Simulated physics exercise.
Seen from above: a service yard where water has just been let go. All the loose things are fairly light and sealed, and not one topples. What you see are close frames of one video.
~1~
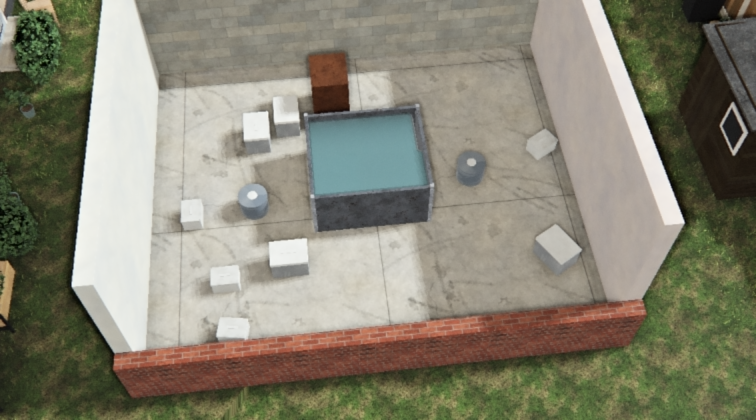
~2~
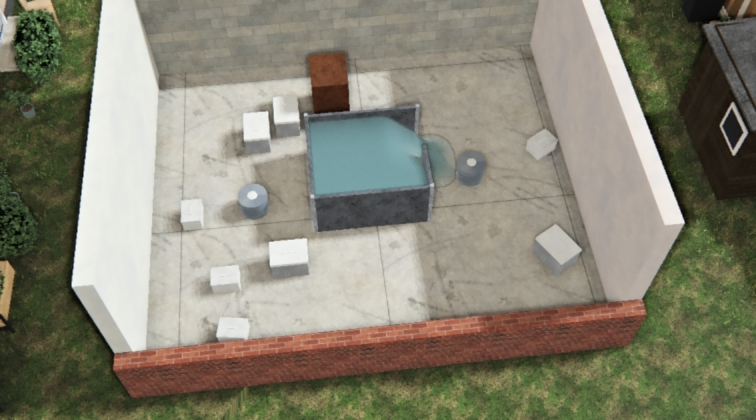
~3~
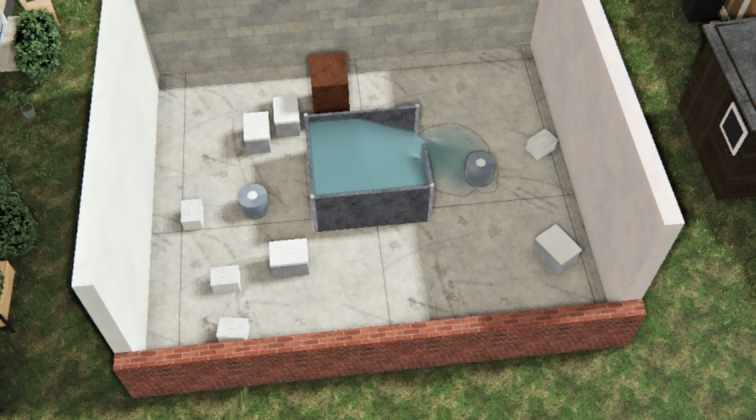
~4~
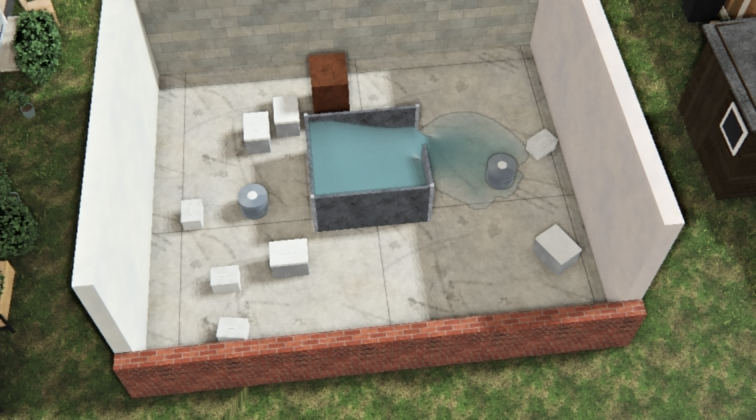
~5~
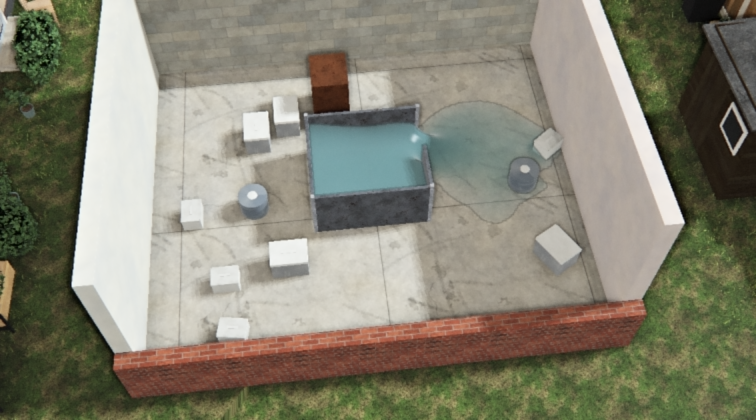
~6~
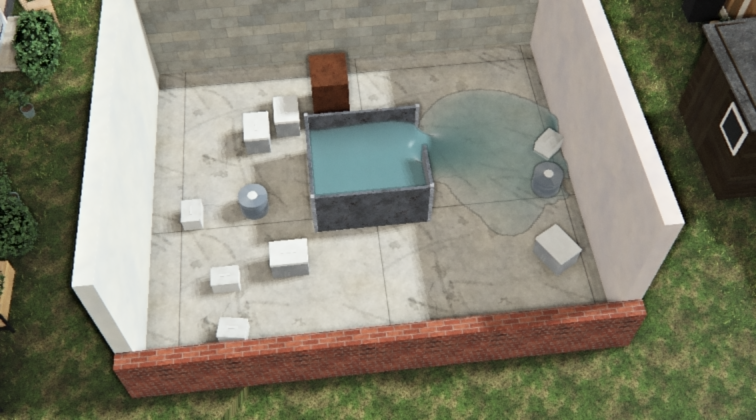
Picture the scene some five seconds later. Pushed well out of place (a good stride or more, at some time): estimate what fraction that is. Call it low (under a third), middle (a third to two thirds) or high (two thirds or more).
Low.
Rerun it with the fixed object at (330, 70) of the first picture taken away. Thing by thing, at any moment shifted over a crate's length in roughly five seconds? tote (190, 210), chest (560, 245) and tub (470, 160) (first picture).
Here's how it goes one after another: Remained close, traveled a good way and traveled a good way.
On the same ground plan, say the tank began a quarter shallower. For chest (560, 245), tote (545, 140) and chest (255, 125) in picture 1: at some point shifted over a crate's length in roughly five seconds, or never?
The first reached the mark, the second reached the mark, the third stopped before it.
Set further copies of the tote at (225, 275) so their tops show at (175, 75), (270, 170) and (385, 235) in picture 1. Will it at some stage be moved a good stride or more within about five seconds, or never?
Outcome per entry: Stays where it is / stays where it is / stays where it is.
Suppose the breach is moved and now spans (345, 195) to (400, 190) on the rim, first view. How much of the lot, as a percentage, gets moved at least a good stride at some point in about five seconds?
About 50 per cent.
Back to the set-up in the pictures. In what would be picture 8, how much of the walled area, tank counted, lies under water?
I'd say around 25 in a hundred.
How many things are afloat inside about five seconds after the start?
By my count, 2.
A moment on, 1 of 10 are well off their spots; 2 afloat.
Next, 3 of 10 are well off their spots; 2 afloat.
Later, 3 of 10 are well off their spots; 2 afloat.
In the end, 3 of 10 are well off their spots, and 3 have been at some point; 2 afloat.
